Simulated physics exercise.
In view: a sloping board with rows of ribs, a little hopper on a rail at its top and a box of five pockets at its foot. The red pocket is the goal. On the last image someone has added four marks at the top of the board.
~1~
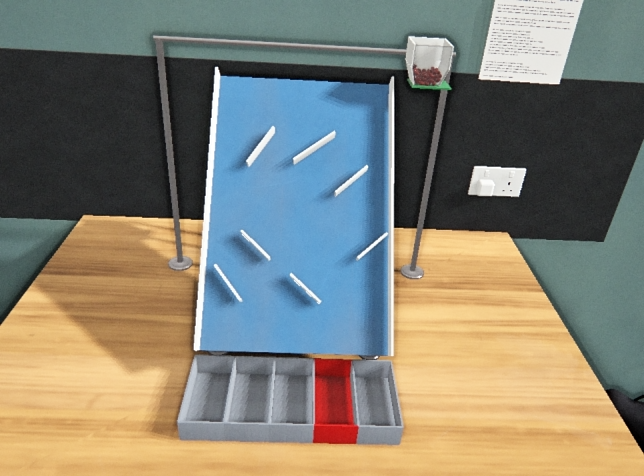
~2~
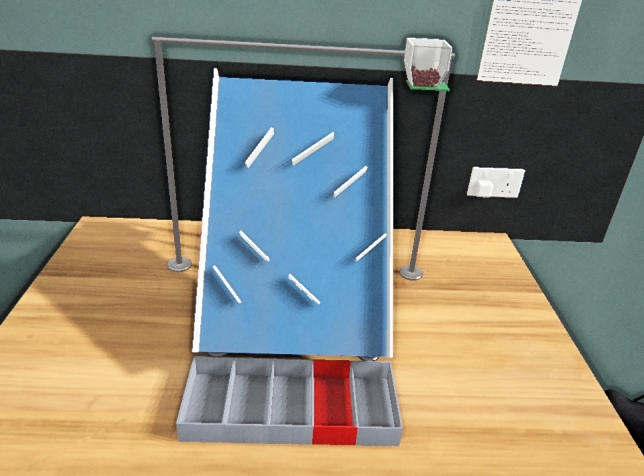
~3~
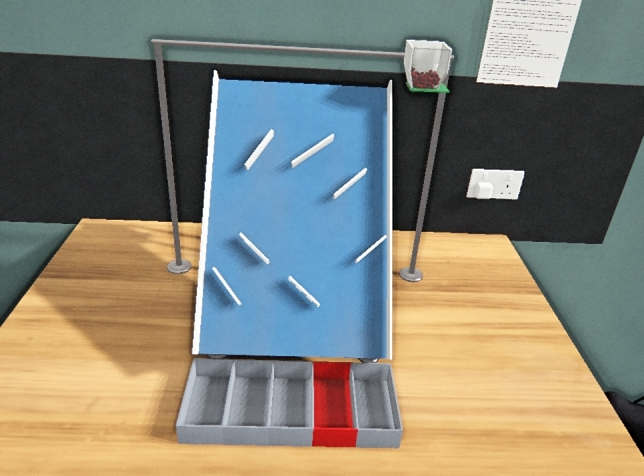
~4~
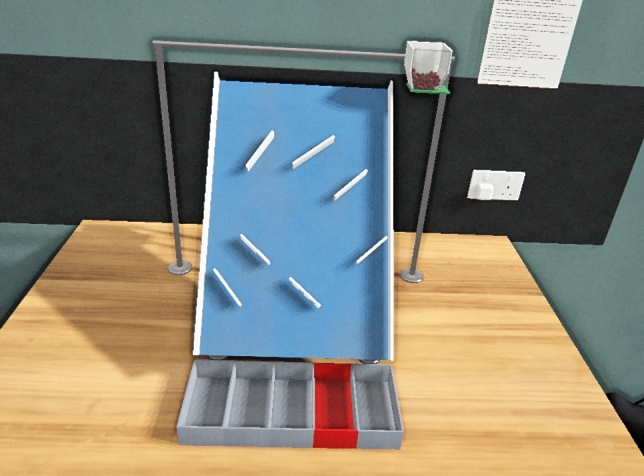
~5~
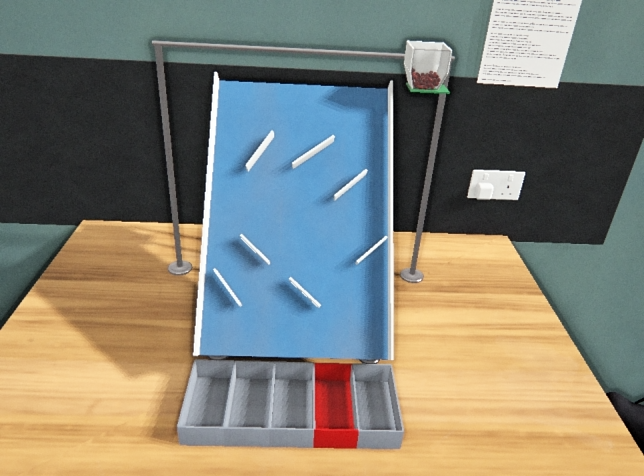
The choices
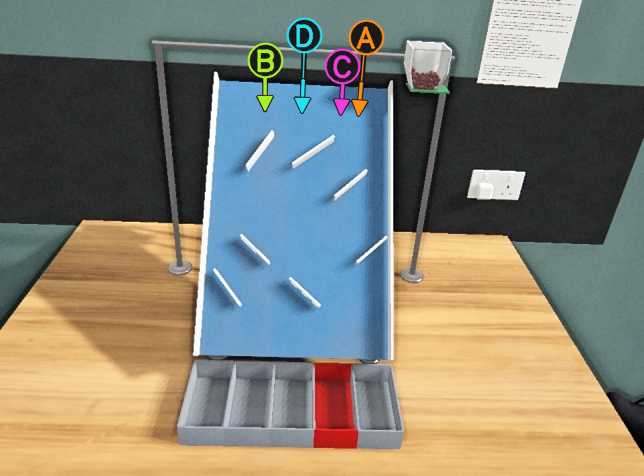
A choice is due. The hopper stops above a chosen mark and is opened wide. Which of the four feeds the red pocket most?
The answer is mark A.
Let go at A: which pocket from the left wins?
It is the fourth one.
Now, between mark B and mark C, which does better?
The answer is C.
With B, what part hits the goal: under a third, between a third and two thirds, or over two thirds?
Under a third.
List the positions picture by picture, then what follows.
The first frame shows hopper near (424, 73), kidney beans, door shut.
The second frame shows ribs (246, 163) to (272, 128), (292, 160) to (334, 133), (335, 193) to (366, 167).
The third frame shows ribs (240, 233) to (268, 261), (357, 261) to (386, 236), (213, 268) to (239, 303).
The fourth frame shows ribs (290, 278) to (320, 306).
The fifth frame shows red pocket near (336, 438), number 4 of 5 from the left.
On the marked copy, mark A meets the board at (358, 110); mark B meets the board at (265, 105); mark C meets the board at (341, 109); mark D meets the board at (302, 107).
With A, close to half in the red pocket, close to half in other pockets.
With B, only a few in the red pocket, the bulk in other pockets, a small share outside the box.
With C, close to a third in the red pocket, close to two thirds in other pockets.
With D, a small share in the red pocket, the bulk in other pockets, only a few outside the box.
